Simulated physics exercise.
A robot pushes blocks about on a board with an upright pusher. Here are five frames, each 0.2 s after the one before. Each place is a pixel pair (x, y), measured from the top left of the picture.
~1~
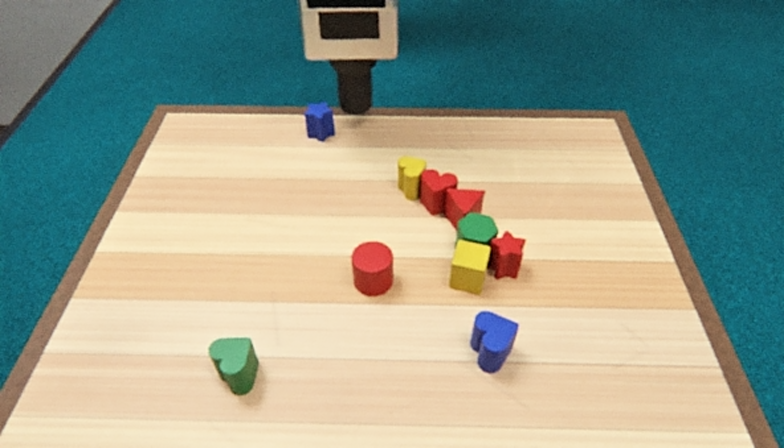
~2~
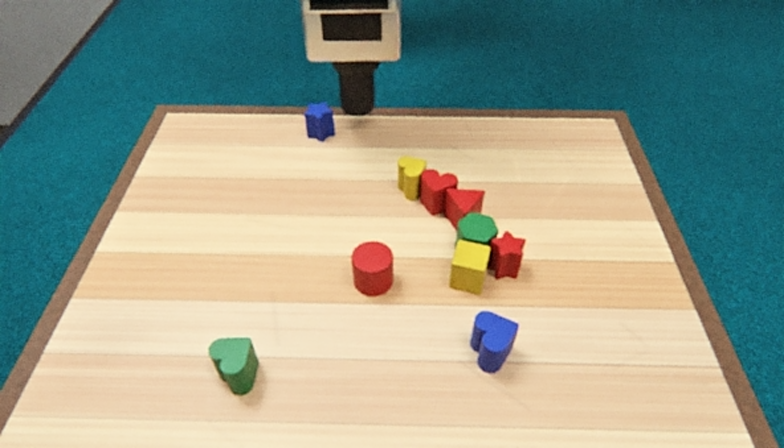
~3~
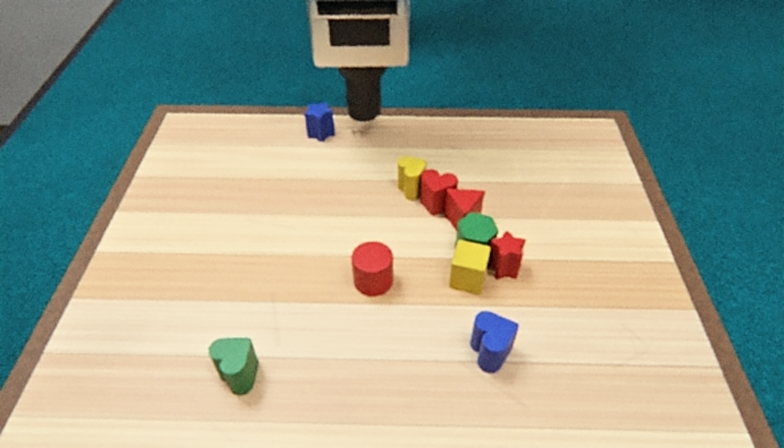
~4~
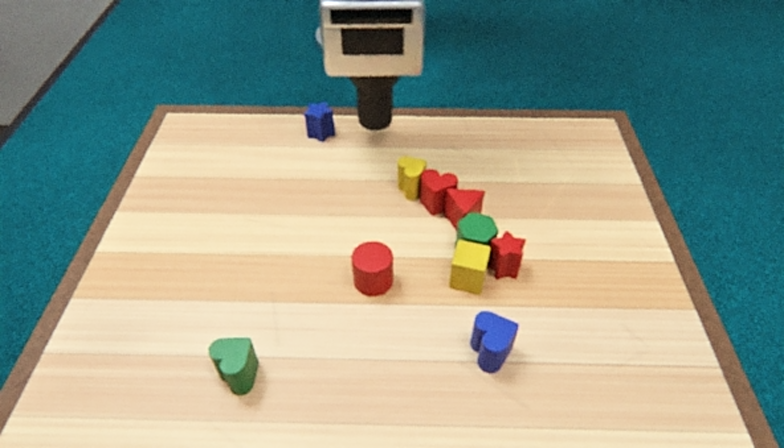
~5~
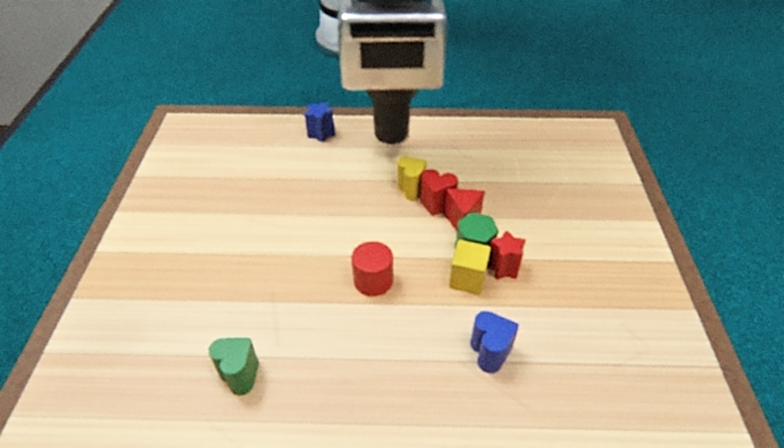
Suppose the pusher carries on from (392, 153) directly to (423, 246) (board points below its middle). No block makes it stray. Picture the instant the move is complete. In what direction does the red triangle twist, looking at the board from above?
Turns clockwise.
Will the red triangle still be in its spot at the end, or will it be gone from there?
Shifted out of place.
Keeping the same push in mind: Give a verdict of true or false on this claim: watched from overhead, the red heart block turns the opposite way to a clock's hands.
It is true.
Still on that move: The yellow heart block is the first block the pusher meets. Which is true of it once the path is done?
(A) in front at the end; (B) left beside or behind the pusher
Letter A.
One third of the way, pusher (401, 164); yellow heart block (415, 178); red heart block (446, 184), turned 35° anticlockwise; red triangle (475, 200), turned 15° clockwise; green hexagon (480, 229).
Two thirds of the way, pusher (412, 194); yellow heart block (428, 211); red heart block (451, 195); red triangle (481, 200), turned 35° clockwise; green hexagon (480, 229).
At the end, pusher (424, 228); yellow heart block (451, 239), turned 65° anticlockwise; red heart block (451, 195), turned 130° anticlockwise; red triangle (481, 200), turned 35° clockwise; green hexagon (483, 229).
